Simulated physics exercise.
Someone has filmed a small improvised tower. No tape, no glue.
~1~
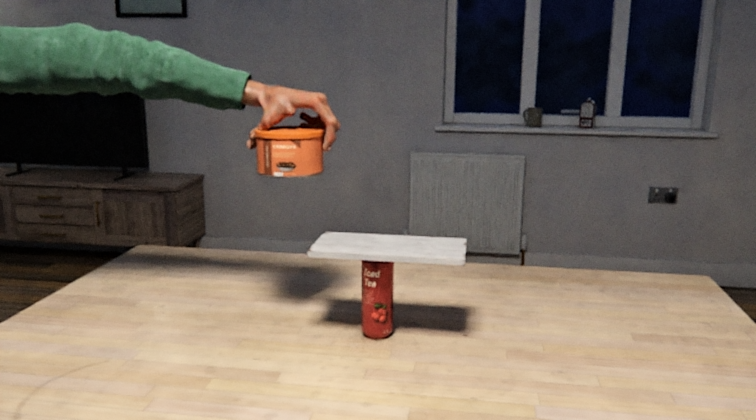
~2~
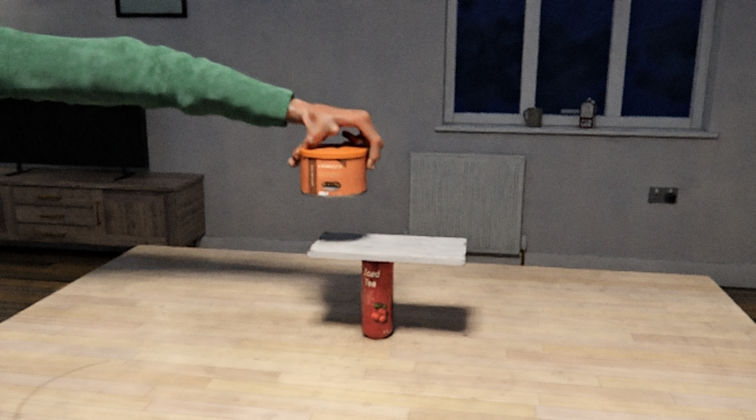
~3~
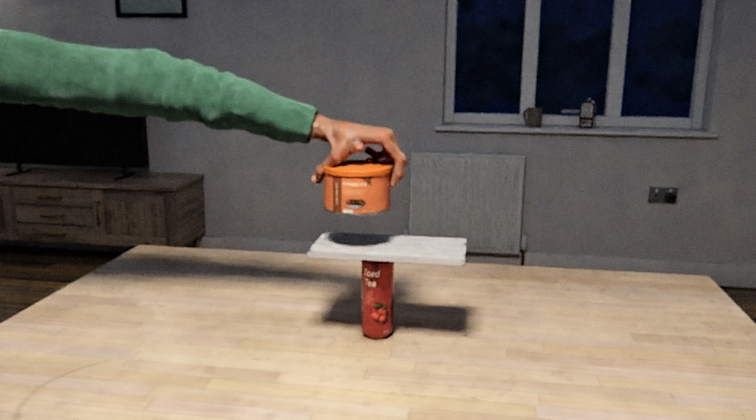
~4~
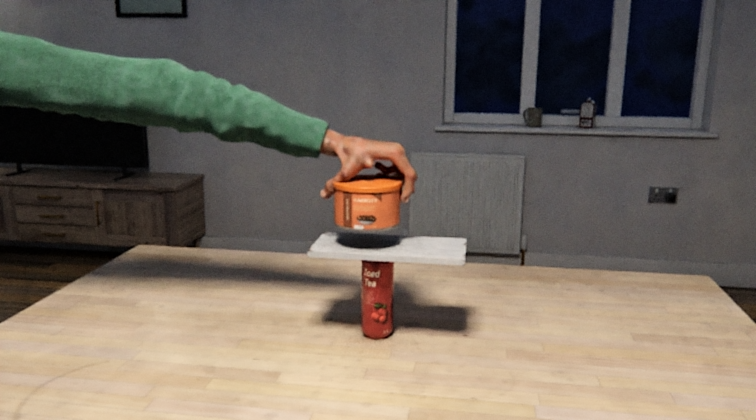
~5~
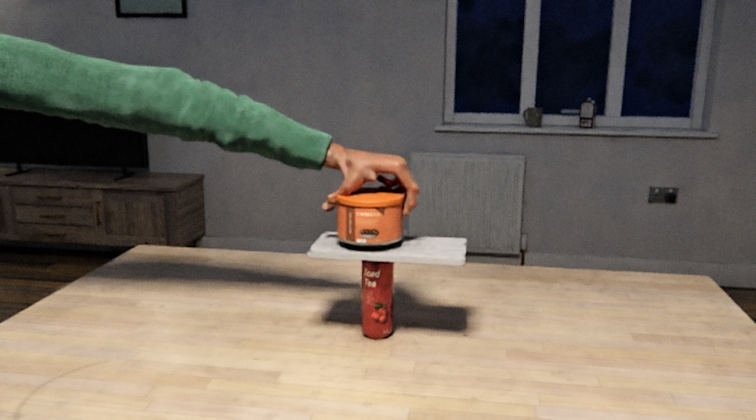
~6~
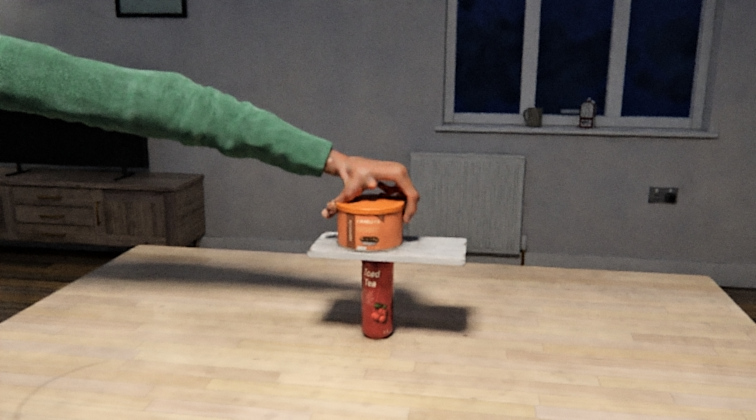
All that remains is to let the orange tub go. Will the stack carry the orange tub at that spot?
The stack stays up.
Then, 0.50 s past the last view, nothing moves.
Then, 1.30 s past the last view, orange tub resting near (370, 223).
Finally, all 3 still in place. Final places as the last picture's camera would see them, orange tub near (369, 223). The stack keeps its balance.
